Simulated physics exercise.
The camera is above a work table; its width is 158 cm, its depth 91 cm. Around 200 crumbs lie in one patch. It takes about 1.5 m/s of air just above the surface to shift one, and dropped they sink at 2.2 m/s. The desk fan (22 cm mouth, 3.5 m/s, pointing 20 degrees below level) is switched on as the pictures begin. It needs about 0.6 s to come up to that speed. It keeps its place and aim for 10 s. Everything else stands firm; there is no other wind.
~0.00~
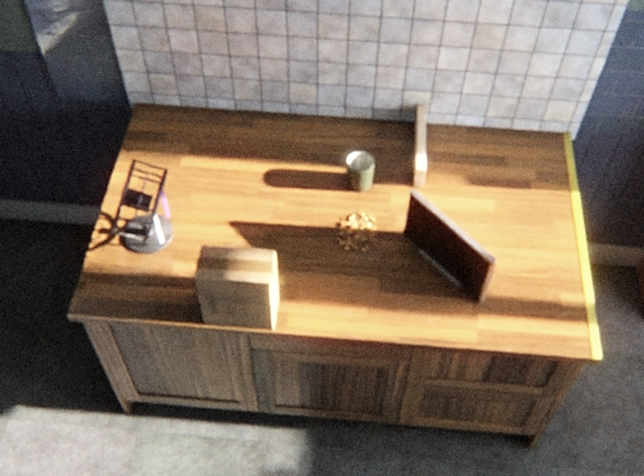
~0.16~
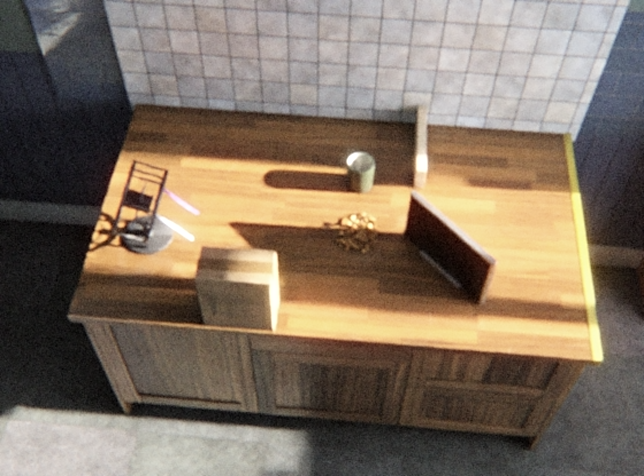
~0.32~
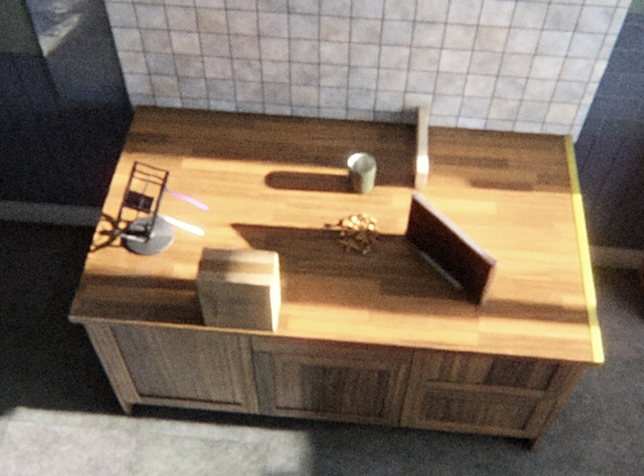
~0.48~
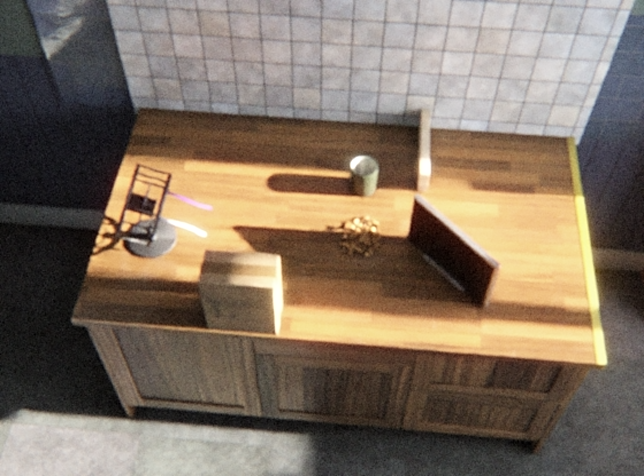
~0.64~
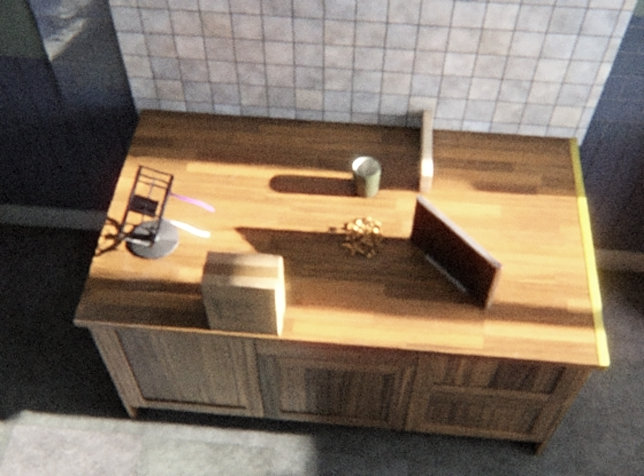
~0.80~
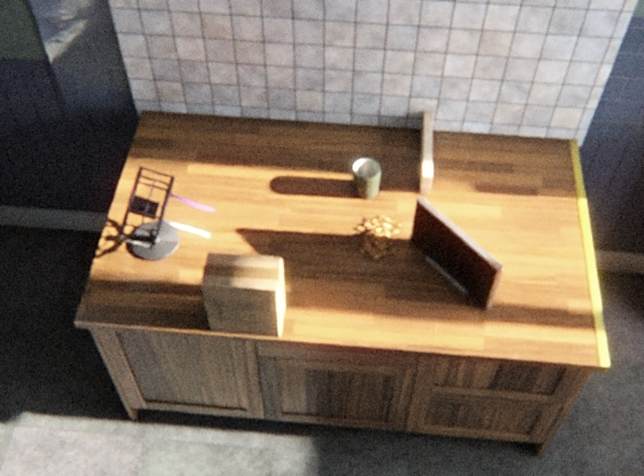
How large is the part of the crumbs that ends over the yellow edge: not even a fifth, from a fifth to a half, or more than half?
By then more than half are over the yellow edge.
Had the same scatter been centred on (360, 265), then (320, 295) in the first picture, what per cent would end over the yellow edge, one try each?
In that order: 0 %, 0 %.
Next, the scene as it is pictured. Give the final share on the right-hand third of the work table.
Some 5 per cent.
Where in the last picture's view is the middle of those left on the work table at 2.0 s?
At about (414, 250).
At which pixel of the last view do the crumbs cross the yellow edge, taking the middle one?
At about (586, 204).
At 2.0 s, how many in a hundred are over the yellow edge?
About 70 %.
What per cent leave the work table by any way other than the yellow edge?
Near 15 %.
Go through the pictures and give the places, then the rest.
In the first frame, the middle of the crumbs is near (358, 235), none has stirred yet and the mouth of the desk fan is at (140, 201).
In the second frame, the middle of the crumbs is near (361, 232), none has stirred yet and the yellow edge is centred on (585, 235).
In the third frame, the middle of the crumbs is near (362, 233), none has stirred yet, the top of a mug is at (362, 163) and the top of a laptop is at (454, 227).
In the fourth frame, the middle of the crumbs is near (364, 236) and none has stirred yet.
In the fifth frame, the middle of the crumbs is near (366, 237) and none has stirred yet.
In the sixth frame, the middle of the crumbs is near (378, 238), the farthest in sight from the desk fan is at (399, 226) and about 70 % have left their places.
After 2.0 s the count stands so, 71 % are over the yellow edge; the middle of those still in play is near (414, 250).
After 3.2 s the count stands so, 72 % are over the yellow edge; the middle of those still in play is near (414, 250).
After 5.5 s the count stands so, 74 % are over the yellow edge.
After 10.0 s, at the end, 76 % are over the yellow edge.
